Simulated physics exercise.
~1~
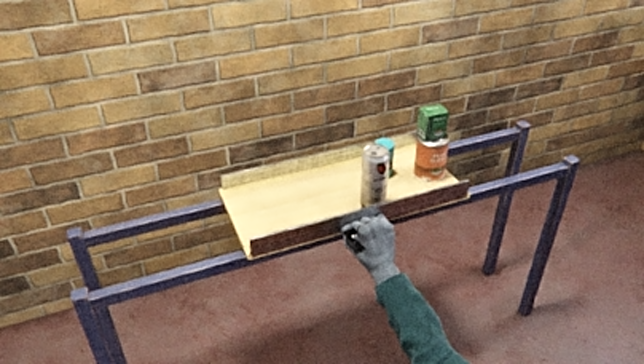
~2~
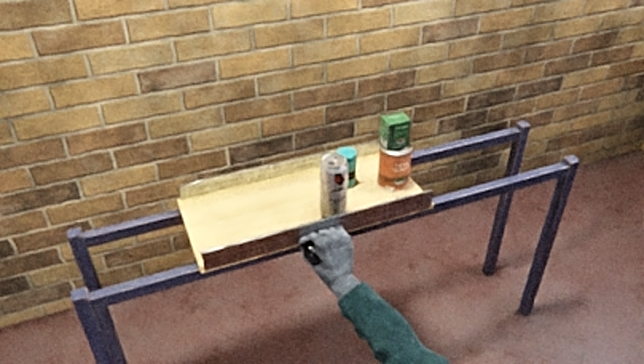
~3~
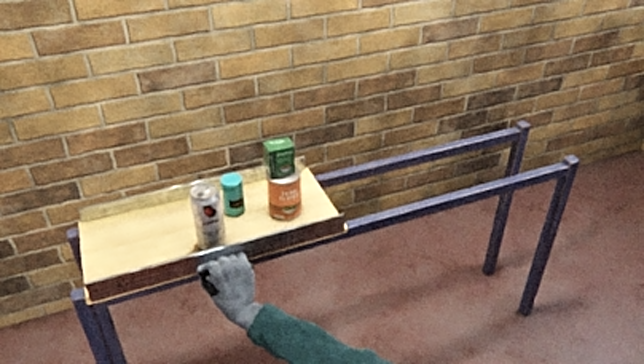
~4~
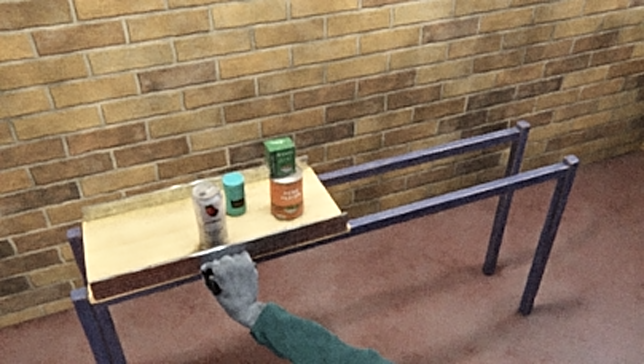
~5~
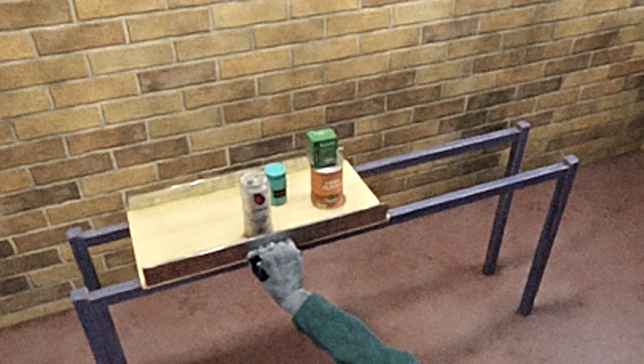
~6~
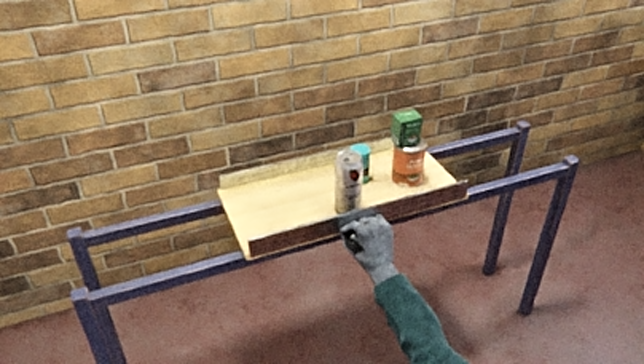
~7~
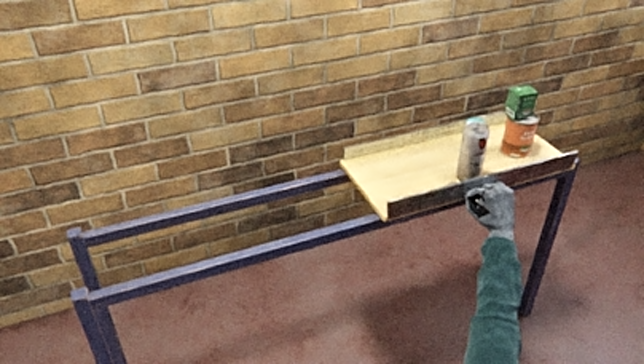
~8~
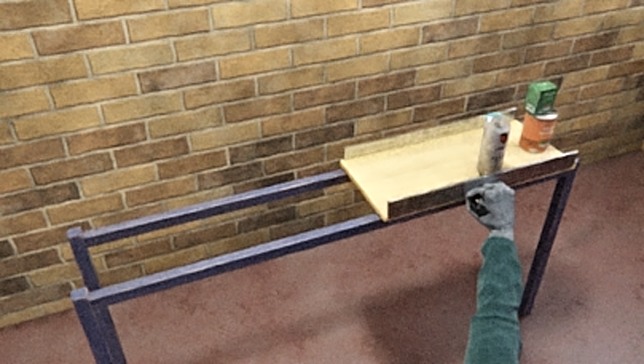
Against a yellowish brick wall, above a reddish floor, a shallow pale tray rests on a blue metal frame, seen from slightly above and in front. A pale can stands near the tray's front, with a turquoise container behind it and a green carton on top of an orange tin to the right. A grey-gloved hand in a green sleeve slides the tray left to the frame's end, where it pauses. The hand then moves it back right, all the way to the other end. There the objects shift slightly further right on the stopped tray, and the can, tin and carton remain upright, the turquoise container mostly hidden.
